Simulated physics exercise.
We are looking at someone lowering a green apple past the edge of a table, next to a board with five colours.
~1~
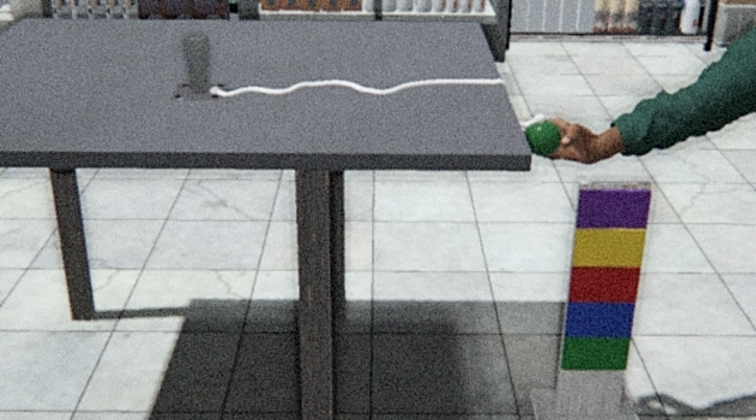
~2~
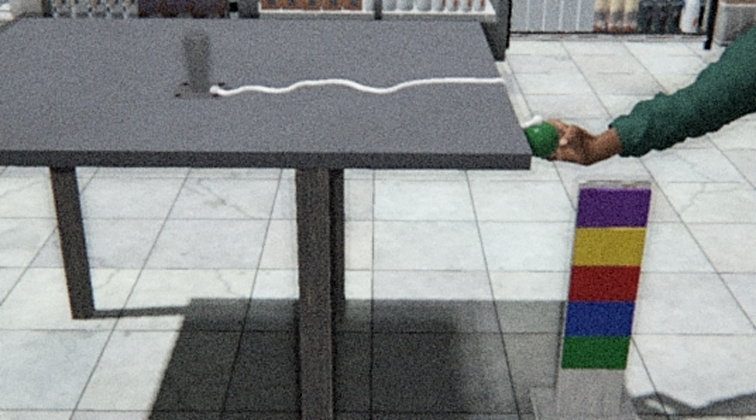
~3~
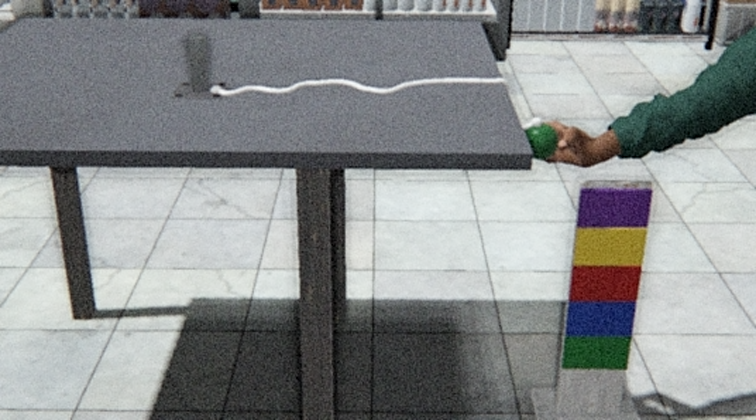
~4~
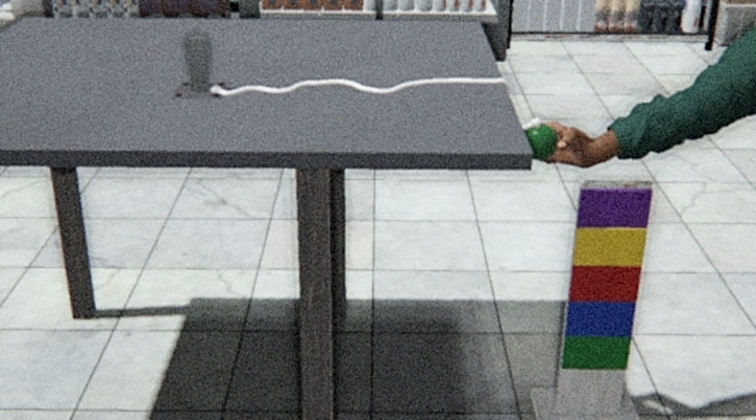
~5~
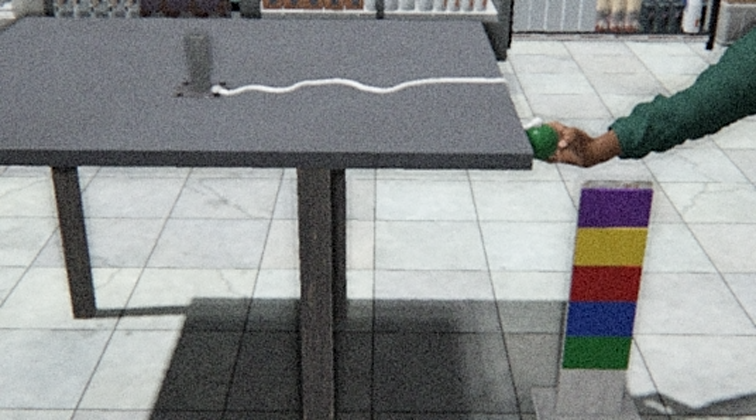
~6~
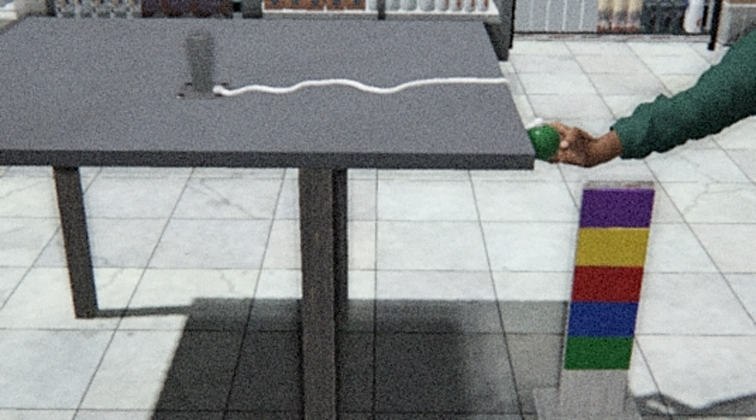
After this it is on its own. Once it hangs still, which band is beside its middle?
Its middle rests at the purple band.
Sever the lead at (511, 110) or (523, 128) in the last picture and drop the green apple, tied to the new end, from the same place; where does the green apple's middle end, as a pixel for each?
In that order: (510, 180) and (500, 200).
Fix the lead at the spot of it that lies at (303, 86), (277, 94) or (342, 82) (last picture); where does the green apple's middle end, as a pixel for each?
The places are (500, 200), (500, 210) and (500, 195).
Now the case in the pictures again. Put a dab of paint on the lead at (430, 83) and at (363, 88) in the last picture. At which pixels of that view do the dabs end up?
At (480, 88), then (397, 88).
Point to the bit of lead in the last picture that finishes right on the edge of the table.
It lies at about (463, 81).
Early on, apple near (486, 217); level with purple.
Midway, apple near (513, 218); level with purple.
Finally, apple near (500, 220); level with purple. The purple one.
